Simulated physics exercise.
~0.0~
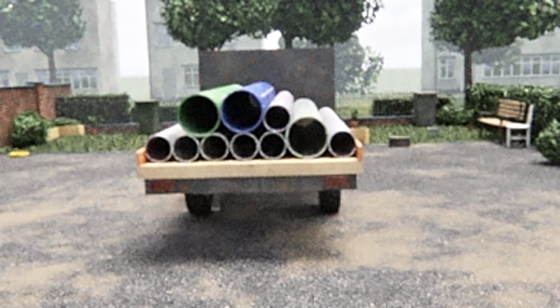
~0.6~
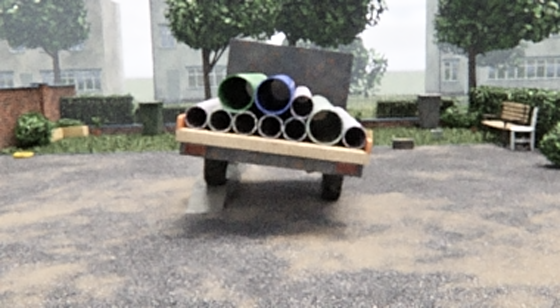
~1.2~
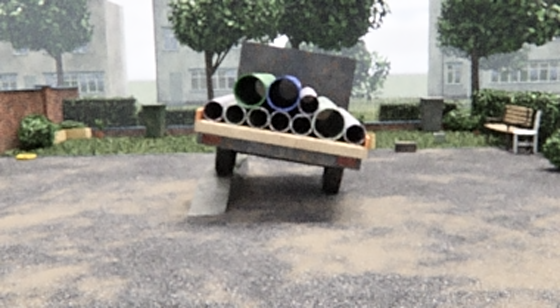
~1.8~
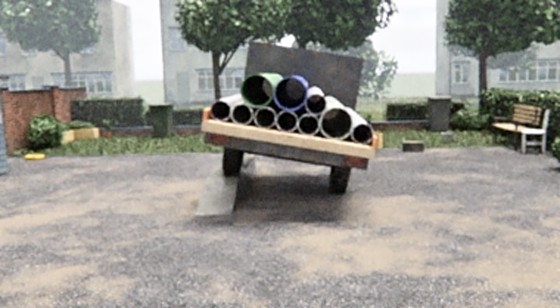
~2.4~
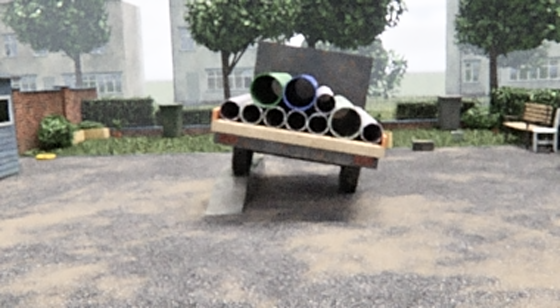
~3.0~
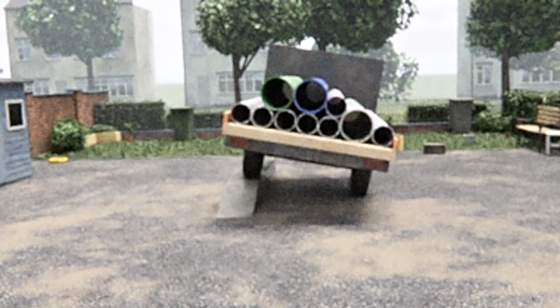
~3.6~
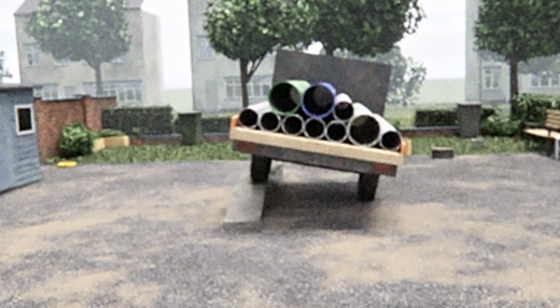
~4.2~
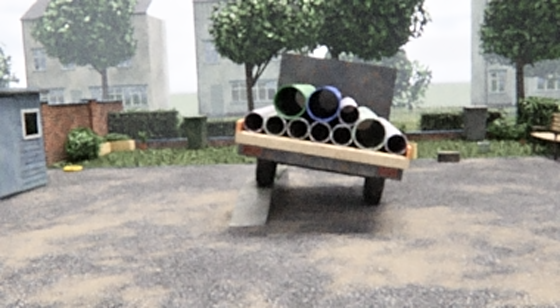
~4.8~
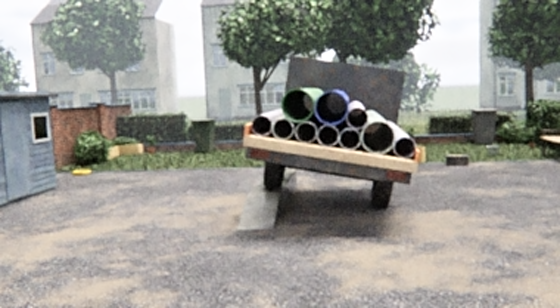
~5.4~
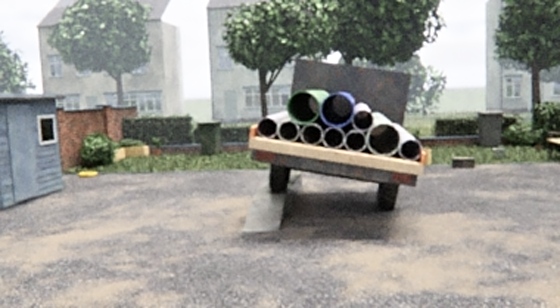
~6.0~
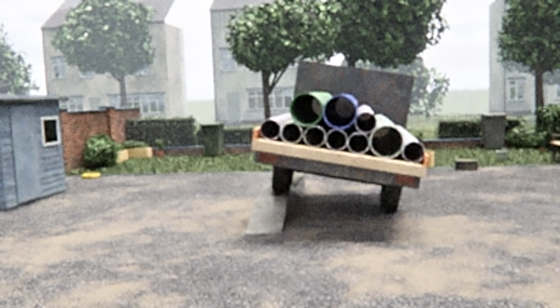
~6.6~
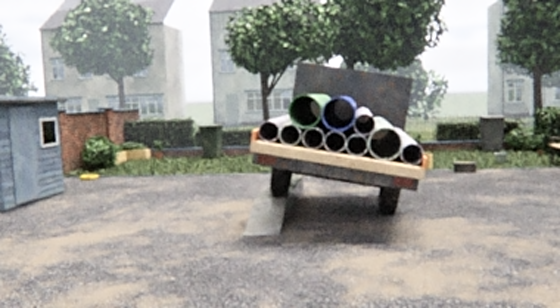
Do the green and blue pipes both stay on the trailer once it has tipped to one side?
Yes, both are still resting on top of the other pipes, with the trailer leaning to the right.
